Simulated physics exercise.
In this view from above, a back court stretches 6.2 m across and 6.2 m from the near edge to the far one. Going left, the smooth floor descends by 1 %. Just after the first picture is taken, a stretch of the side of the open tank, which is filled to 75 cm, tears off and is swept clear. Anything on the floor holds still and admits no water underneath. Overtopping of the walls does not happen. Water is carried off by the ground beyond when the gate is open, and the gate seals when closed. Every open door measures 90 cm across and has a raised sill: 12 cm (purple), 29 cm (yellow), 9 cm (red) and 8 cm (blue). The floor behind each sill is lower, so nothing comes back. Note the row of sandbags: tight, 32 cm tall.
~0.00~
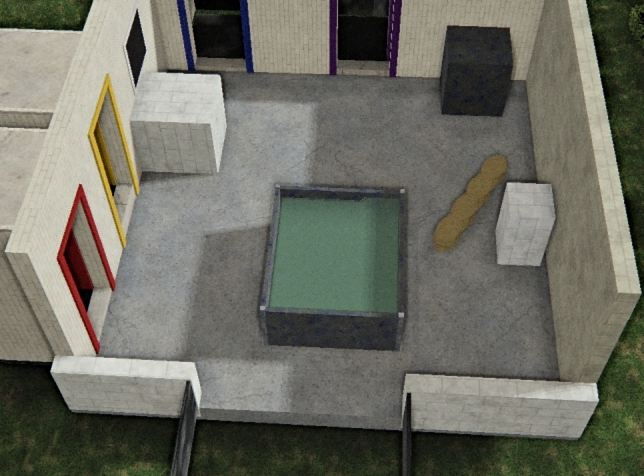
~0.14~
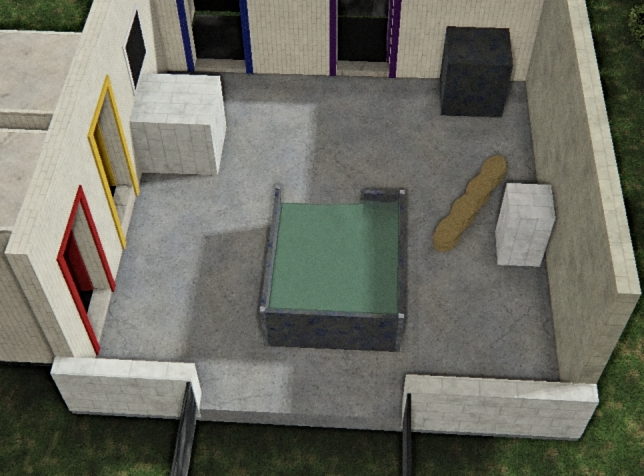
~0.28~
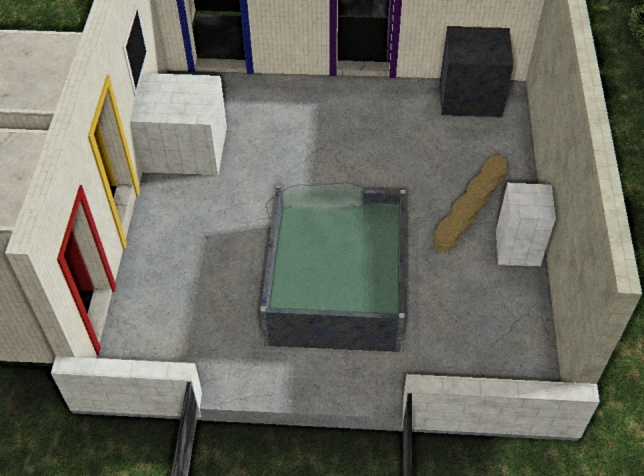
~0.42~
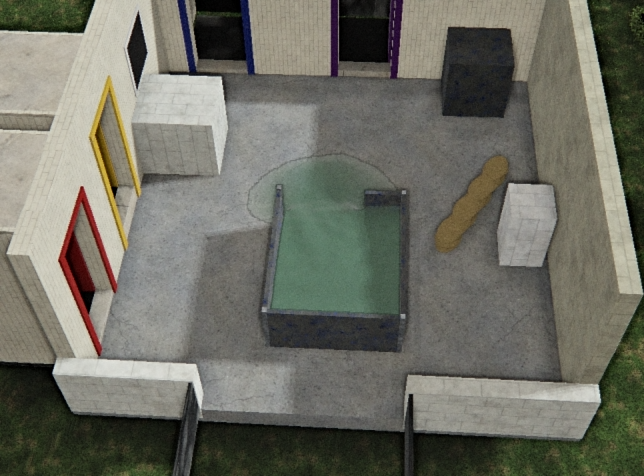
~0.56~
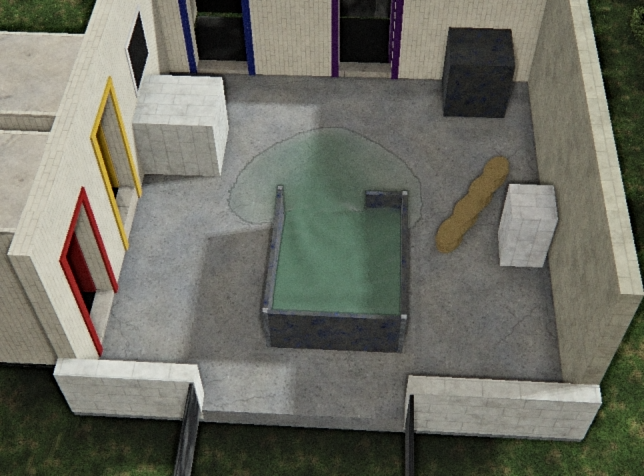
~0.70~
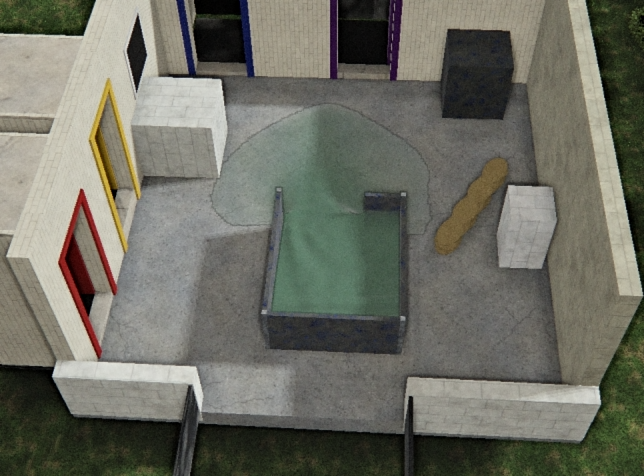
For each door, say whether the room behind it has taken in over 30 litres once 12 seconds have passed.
The purple door: Over, the yellow door: Not over, the red door: Not over, the blue door: Over.
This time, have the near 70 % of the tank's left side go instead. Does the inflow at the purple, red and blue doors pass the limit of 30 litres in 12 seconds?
Outcomes - purple: Not exceeded, red: Exceeded, blue: Not exceeded.
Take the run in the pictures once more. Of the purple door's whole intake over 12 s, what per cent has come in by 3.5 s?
85 percent or so by then.
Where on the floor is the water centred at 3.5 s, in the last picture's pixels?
Centre: Roughly (316, 173) px.
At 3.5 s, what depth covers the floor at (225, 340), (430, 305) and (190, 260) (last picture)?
0, 0 and 0 cm.
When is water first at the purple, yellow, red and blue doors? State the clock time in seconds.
Purple: 0.9 s; yellow: 2.2 s; red: 4.0 s; blue: 1.4 s.
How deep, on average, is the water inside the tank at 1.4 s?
Roughly 45 centimetres.
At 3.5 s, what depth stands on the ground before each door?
Purple 20 cm, yellow 3 cm, red 0 cm, blue 17 cm.
After 1.4 s water covers 35 % of the floor and is deepest (40 cm) near (312, 225); purple door 21 cm at the sill, 19 L in, yellow door not reached, red door not reached, blue door 8 cm at the sill, 0 L in.
After 2.2 s water covers 40 % of the floor and is deepest (40 cm) near (170, 74); purple door 29 cm at the sill, 87 L in, yellow door 2 cm at the sill, 0 L in, red door not reached, blue door 24 cm at the sill, 52 L in.
After 3.5 s water covers 45 % of the floor and is deepest (34 cm) near (159, 118); purple door 20 cm at the sill, 164 L in, yellow door 3 cm at the sill, 0 L in, red door not reached, blue door 17 cm at the sill, 140 L in.
After 7.0 s water covers 70 % of the floor and is deepest (16 cm) near (478, 177); purple door 13 cm at the sill, 198 L in, yellow door 4 cm at the sill, 0 L in, red door 2 cm at the sill, 0 L in, blue door 11 cm at the sill, 211 L in.
After 12.0 s water covers 90 % of the floor and is deepest (13 cm) near (170, 74); purple door 7 cm at the sill, 199 L in, yellow door 7 cm at the sill, 0 L in, red door 8 cm at the sill, 0 L in, blue door 10 cm at the sill, 222 L in.
